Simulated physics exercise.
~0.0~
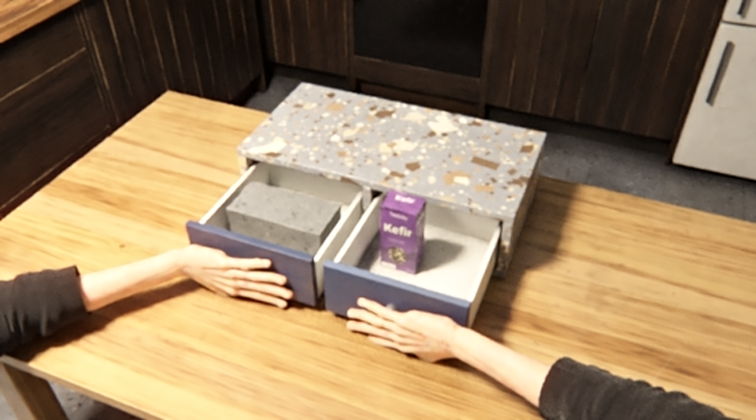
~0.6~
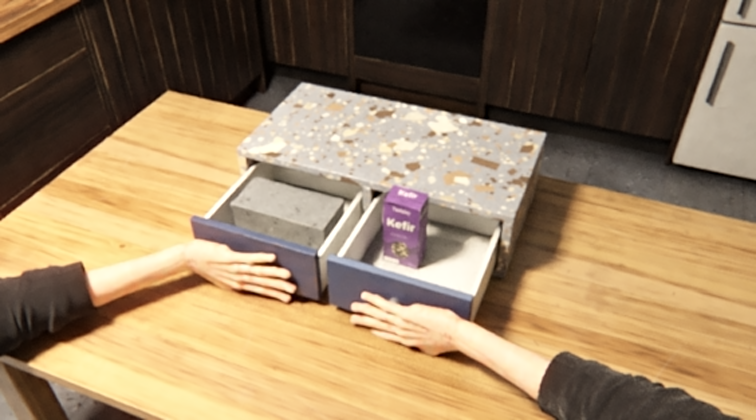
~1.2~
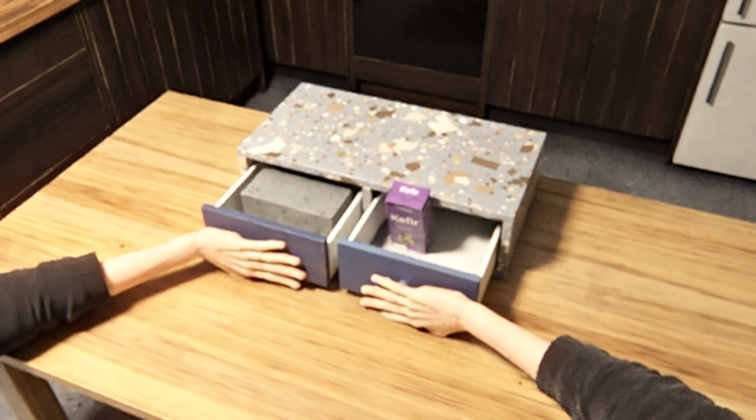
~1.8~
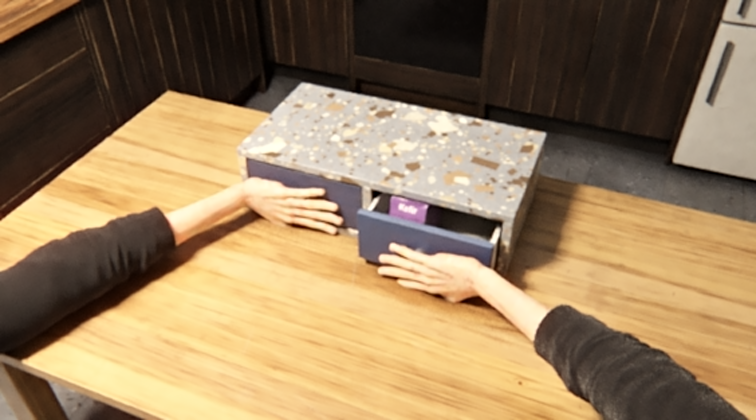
Two blue-fronted drawers stand open side by side in a speckled stone-topped chest on a wooden table, seen from above in a kitchen with dark cabinets. The left one holds a grey brick and the right one a tall purple kefir carton. A hand rests on each front, and both hands push the drawers inward together. The brick and carton ride in with them toward the chest. At the end the left drawer is shut flush, hiding the brick, while the right one remains ajar with the carton's top showing in the gap.
